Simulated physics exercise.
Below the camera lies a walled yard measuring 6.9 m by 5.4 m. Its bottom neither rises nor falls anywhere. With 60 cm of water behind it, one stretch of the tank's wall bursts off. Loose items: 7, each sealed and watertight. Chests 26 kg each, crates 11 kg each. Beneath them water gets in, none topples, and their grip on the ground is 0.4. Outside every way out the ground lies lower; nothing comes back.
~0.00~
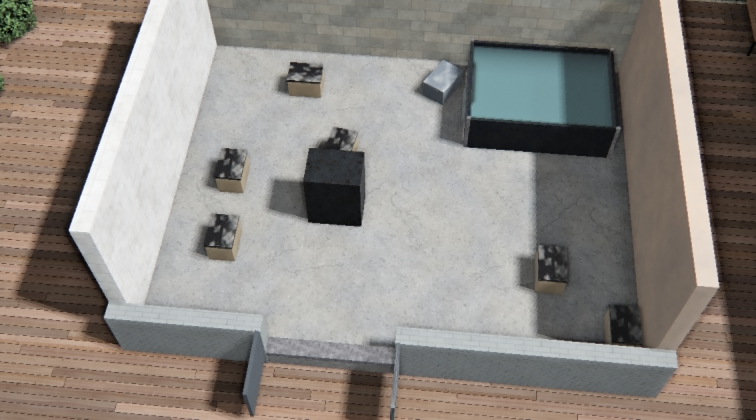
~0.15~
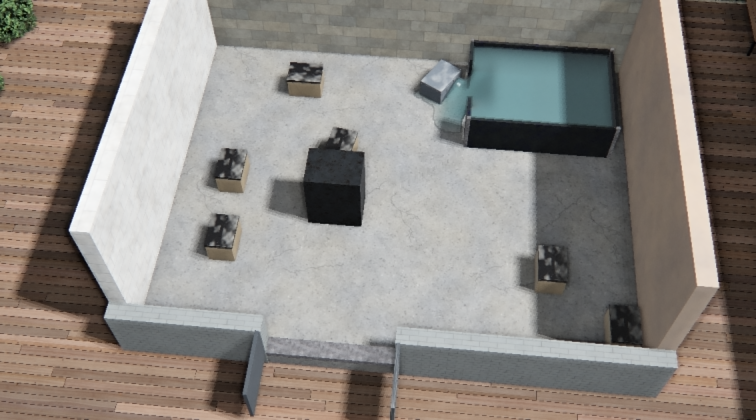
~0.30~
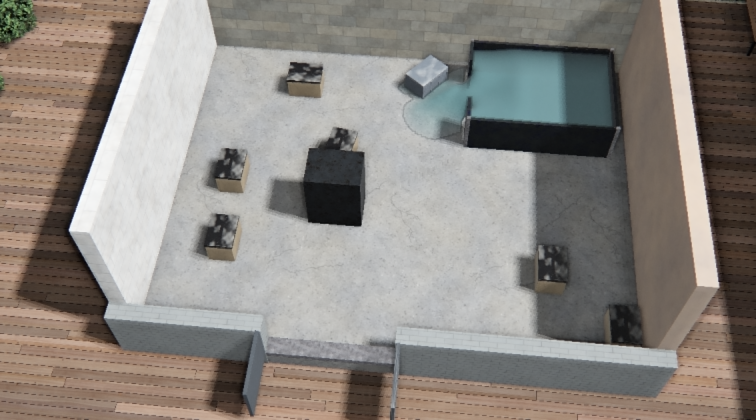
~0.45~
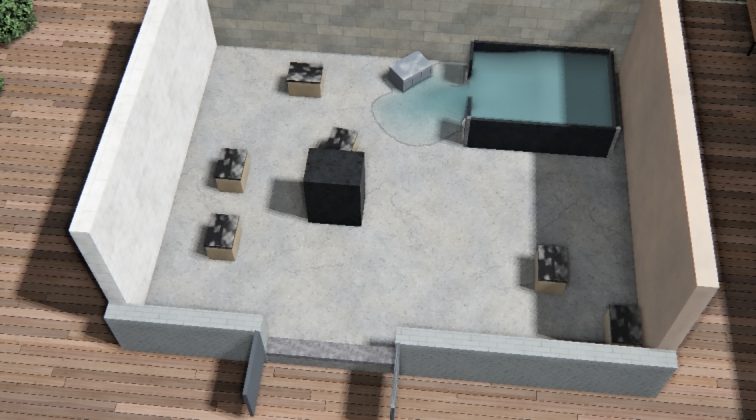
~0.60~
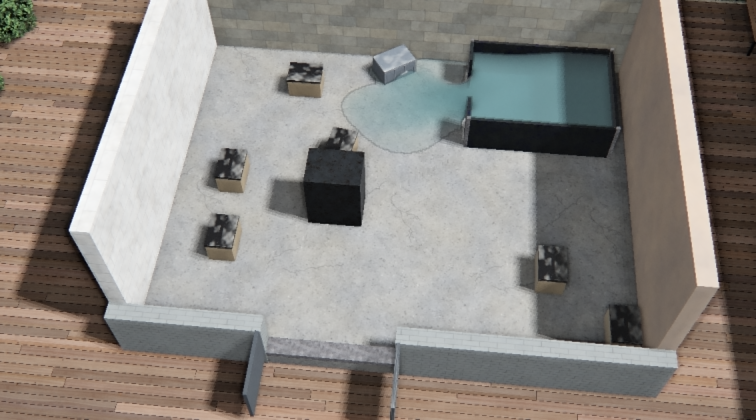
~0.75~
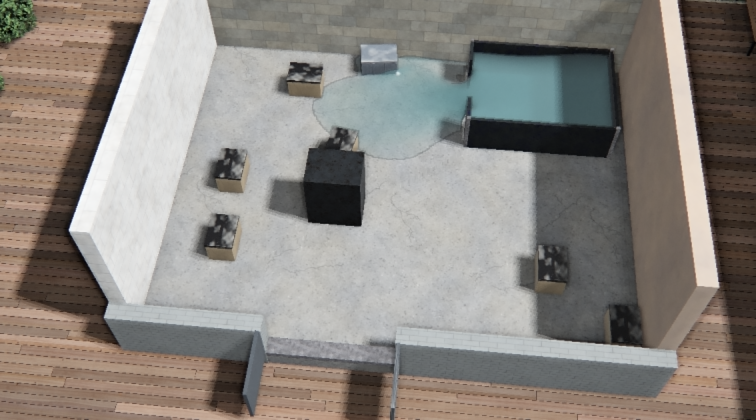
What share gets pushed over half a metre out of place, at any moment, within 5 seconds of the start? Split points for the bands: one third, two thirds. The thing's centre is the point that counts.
The count shifted gets to a third without getting to two thirds.
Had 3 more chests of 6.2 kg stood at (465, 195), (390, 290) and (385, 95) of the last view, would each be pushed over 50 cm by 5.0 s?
Check, in order - not exceeded, not exceeded, exceeded.
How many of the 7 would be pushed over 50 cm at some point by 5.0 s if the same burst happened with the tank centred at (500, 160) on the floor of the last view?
Count: 3.
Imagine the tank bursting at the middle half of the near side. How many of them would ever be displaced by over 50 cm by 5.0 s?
Then it comes to 2.
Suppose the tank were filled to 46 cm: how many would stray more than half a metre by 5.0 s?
That would give 2.
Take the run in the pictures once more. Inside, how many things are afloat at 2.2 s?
1.
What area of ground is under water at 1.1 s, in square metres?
Close to 10.0 m2, I'd say.
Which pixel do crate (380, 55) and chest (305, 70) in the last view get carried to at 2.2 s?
Somewhere about (227, 49) and (256, 72).
After 1.1 s 1 of 7 are over 50 cm from their spots; 0 afloat.
After 2.2 s 3 of 7 are over 50 cm from their spots; 1 afloat.
After 3.5 s 3 of 7 are over 50 cm from their spots; 2 afloat.
After 5.0 s 4 of 7 are over 50 cm from their spots, and 4 have been at some point; 1 afloat.
